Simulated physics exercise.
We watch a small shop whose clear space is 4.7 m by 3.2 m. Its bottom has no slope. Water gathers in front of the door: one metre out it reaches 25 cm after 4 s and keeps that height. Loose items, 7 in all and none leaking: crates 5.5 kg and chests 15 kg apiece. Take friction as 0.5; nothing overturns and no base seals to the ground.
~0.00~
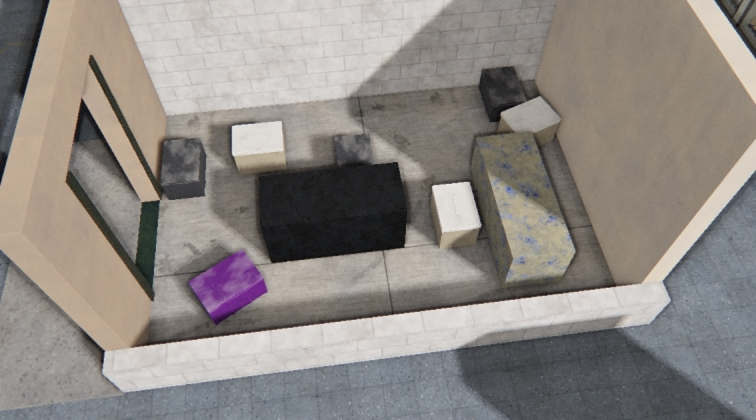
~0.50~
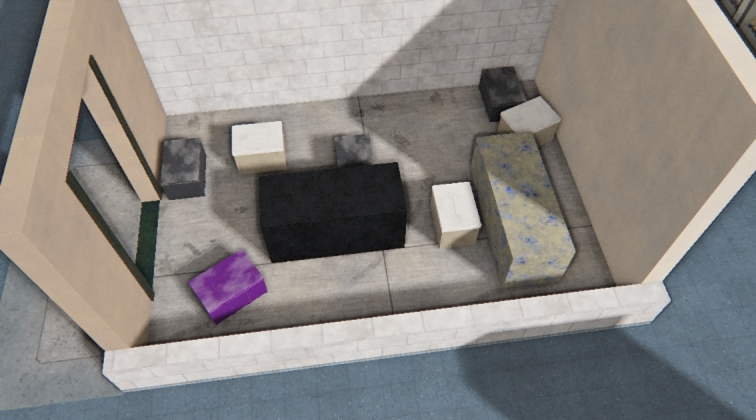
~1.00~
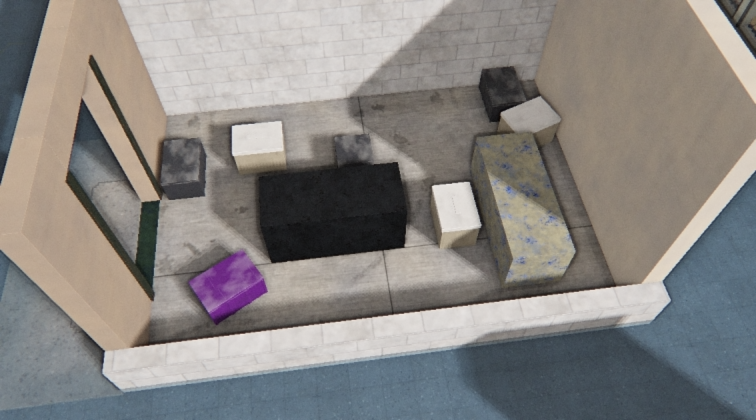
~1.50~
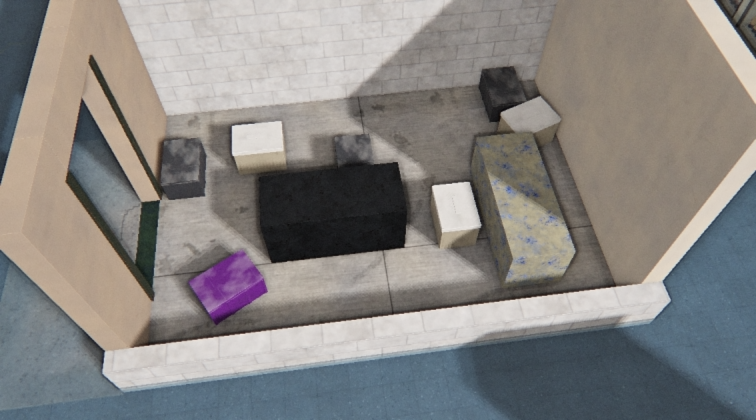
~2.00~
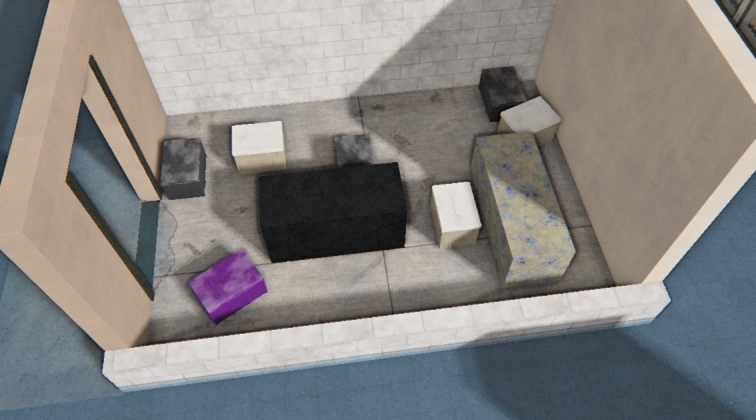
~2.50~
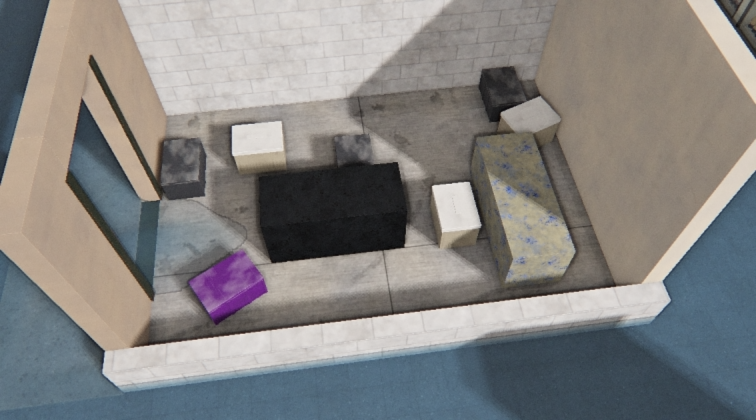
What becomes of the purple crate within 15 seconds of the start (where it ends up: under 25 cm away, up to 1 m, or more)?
The purple crate is nudged along.
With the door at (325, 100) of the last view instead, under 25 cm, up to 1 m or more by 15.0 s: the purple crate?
In that case the purple crate moves a short way.
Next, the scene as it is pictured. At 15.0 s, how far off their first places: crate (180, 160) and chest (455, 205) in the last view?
In that order: 30 cm, 50 cm.
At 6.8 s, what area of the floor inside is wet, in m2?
Roughly 12 m2.
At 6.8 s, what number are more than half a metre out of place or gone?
I count 3.
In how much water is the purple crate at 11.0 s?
About 10 cm.
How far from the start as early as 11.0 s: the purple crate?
About 50 cm.
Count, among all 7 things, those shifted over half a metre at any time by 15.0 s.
I count 6.
After 3.5 s the purple crate is near (234, 297), 0.2 m from its start, aground; 0 afloat.
After 6.8 s the purple crate is near (173, 307), 0.5 m from its start, afloat; 5 afloat.
After 11.0 s the purple crate is near (176, 304), 0.5 m from its start, afloat; 7 afloat.
After 15.0 s the purple crate is near (183, 291), 0.4 m from its start, afloat; 7 afloat.
